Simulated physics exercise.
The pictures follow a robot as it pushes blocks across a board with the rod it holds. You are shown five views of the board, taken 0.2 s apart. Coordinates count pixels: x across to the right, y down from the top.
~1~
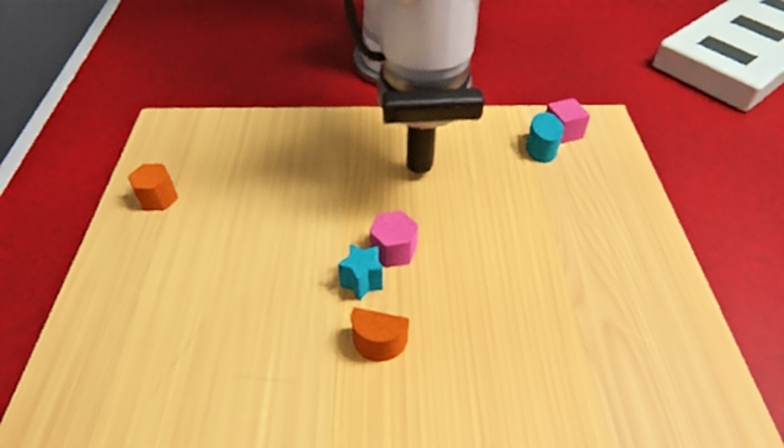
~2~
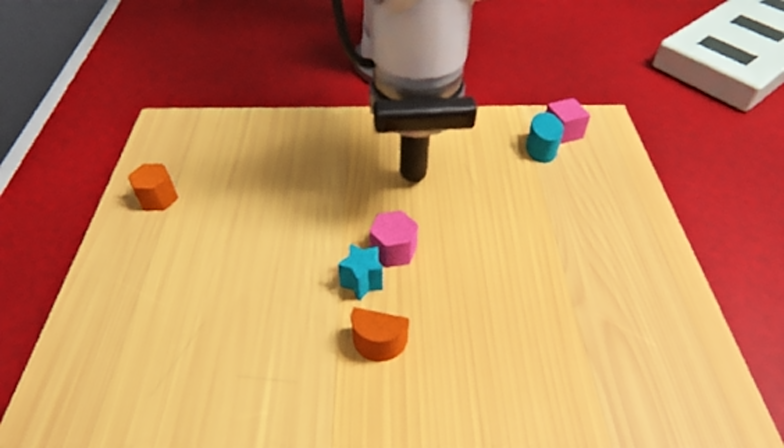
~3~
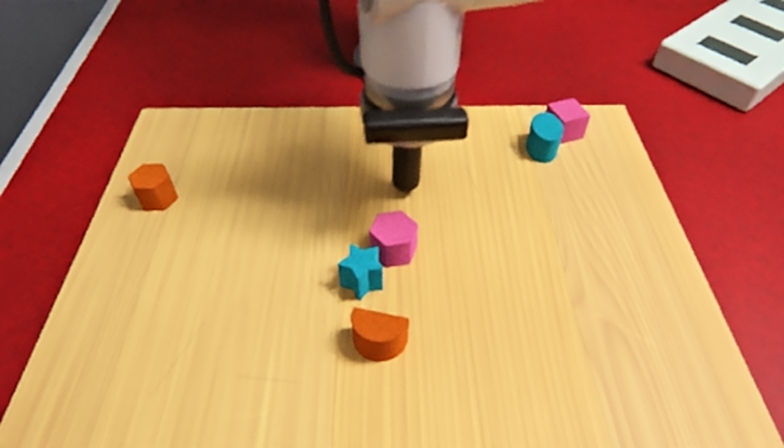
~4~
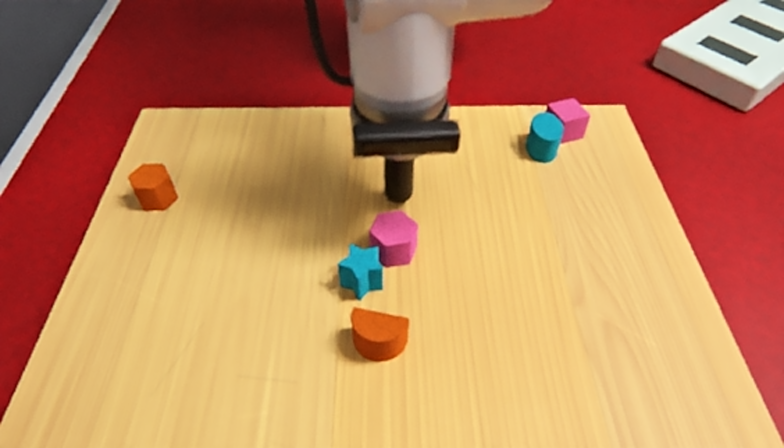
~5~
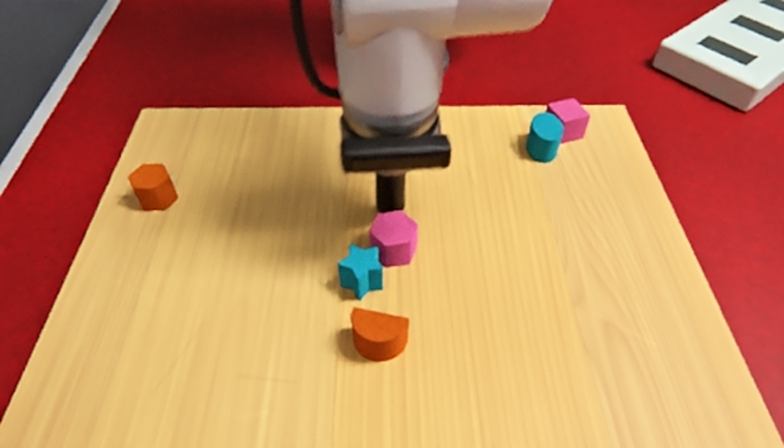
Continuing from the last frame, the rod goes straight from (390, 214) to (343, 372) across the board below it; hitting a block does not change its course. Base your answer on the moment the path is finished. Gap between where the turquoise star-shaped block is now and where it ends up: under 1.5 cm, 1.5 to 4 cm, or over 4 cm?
Movement: Over 4 cm.
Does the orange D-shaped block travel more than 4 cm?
No, that is not how it ends up.
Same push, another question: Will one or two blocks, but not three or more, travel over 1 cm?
I believe not.
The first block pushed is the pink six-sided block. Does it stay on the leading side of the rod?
It slips away.
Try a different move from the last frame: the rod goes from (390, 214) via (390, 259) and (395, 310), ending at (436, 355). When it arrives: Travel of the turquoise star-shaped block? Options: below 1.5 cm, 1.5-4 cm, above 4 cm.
The middle band: 1.5 to 4 cm.
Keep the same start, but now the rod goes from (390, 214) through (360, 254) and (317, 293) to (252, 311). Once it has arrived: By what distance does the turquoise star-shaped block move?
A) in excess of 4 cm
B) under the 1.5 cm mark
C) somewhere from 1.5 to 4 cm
That would be C.
On the path given first. One third of the way, rod at (374, 253); turquoise star-shaped block at (359, 270), turned 50° clockwise; pink six-sided block at (403, 258), turned 35° anticlockwise.
Two thirds of the way, rod at (358, 305); turquoise star-shaped block at (329, 316), turned 90° clockwise; orange D-shaped block at (375, 333), turned 40° anticlockwise; pink six-sided block at (407, 265), turned 60° anticlockwise.
At the end, rod at (342, 366); turquoise star-shaped block at (305, 342), turned 170° clockwise; orange D-shaped block at (380, 345), turned 85° anticlockwise; pink six-sided block at (407, 265), turned 60° anticlockwise.
